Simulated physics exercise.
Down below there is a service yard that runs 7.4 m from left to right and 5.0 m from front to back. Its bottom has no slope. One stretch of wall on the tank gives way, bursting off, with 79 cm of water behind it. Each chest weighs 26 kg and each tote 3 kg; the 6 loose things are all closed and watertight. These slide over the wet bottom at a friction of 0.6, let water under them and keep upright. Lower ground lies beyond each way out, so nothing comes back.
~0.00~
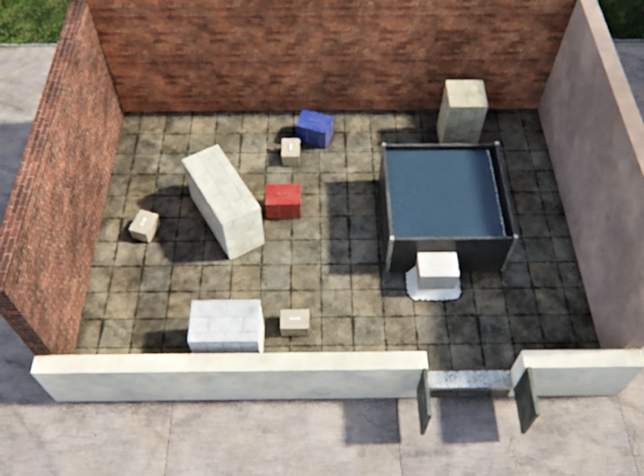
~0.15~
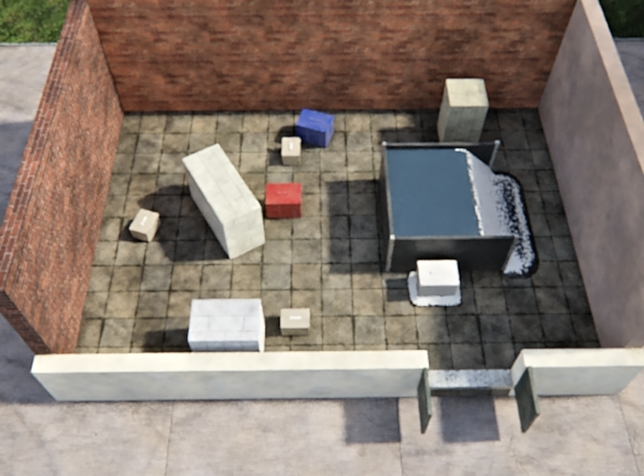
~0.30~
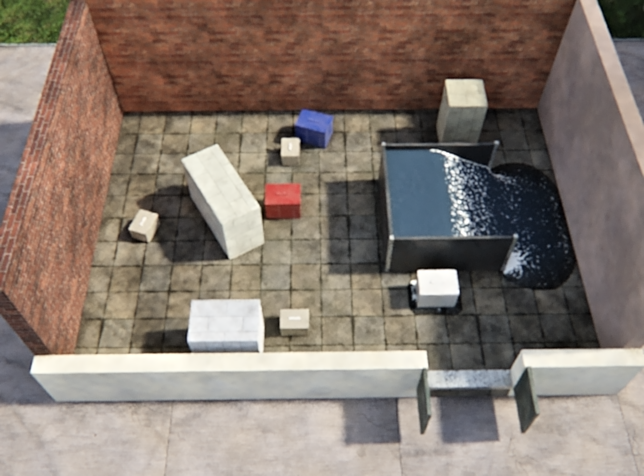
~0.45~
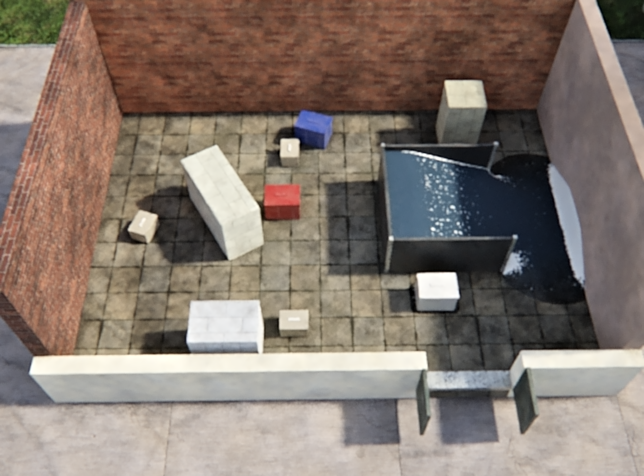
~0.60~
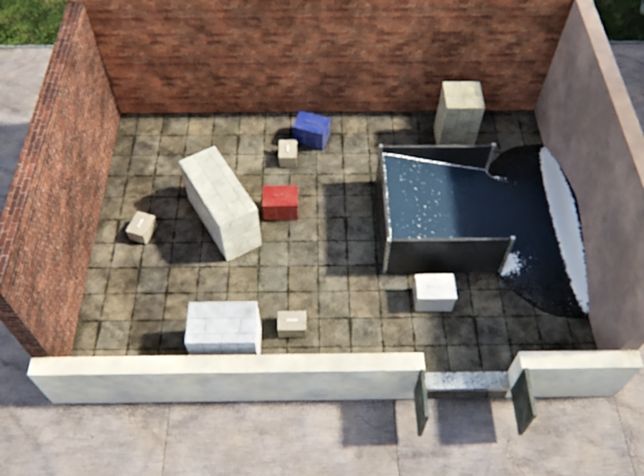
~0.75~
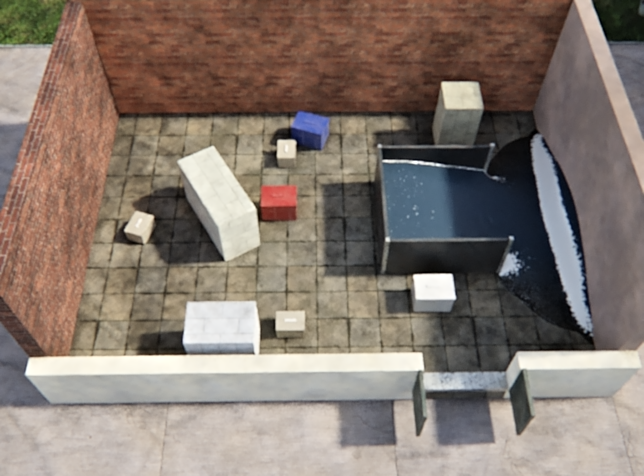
A dark tank full of water in a walled yard lost its right side, and the water poured out across the paving, spreading to the right-hand wall while the scattered boxes hardly moved.
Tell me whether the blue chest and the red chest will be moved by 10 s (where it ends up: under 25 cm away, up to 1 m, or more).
In the end, the blue chest has shifted partway and the red chest is essentially where it was.
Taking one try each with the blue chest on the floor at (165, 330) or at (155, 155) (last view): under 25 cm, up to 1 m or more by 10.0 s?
One after the other: It stays more or less still, and then it stays more or less still.
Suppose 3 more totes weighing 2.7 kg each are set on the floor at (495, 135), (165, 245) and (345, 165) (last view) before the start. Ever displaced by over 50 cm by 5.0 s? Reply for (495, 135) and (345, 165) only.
In sequence: Beyond it, then beyond it.
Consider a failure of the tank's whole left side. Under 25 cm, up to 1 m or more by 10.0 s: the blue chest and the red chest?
Note: Blue chest unmoved, red chest swept well away.
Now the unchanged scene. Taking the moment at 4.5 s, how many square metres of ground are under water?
Somewhere around 31 m2, roughly.
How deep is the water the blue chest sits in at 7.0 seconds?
4 cm or so.
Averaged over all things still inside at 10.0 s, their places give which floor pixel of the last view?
Mean floor pixel: About (252, 225).
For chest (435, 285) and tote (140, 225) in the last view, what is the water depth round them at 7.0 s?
Some 3 cm at the first, some 4 cm at the second.
After 2.0 s the blue chest is near (310, 123), 0.0 m from its start, aground; the red chest is near (279, 196), 0.0 m from its start, aground; 0 of 6 are out; 0 afloat.
After 4.5 s the blue chest is near (282, 141), 0.6 m from its start, aground; the red chest is near (279, 196), 0.0 m from its start, aground; 0 of 6 are out; 0 afloat.
After 7.0 s the blue chest is near (282, 141), 0.6 m from its start, aground; the red chest is near (279, 196), 0.0 m from its start, aground; 0 of 6 are out; 2 afloat.
After 10.0 s the blue chest is near (282, 141), 0.6 m from its start, aground; the red chest is near (279, 196), 0.0 m from its start, aground; 0 of 6 are out; 3 afloat.
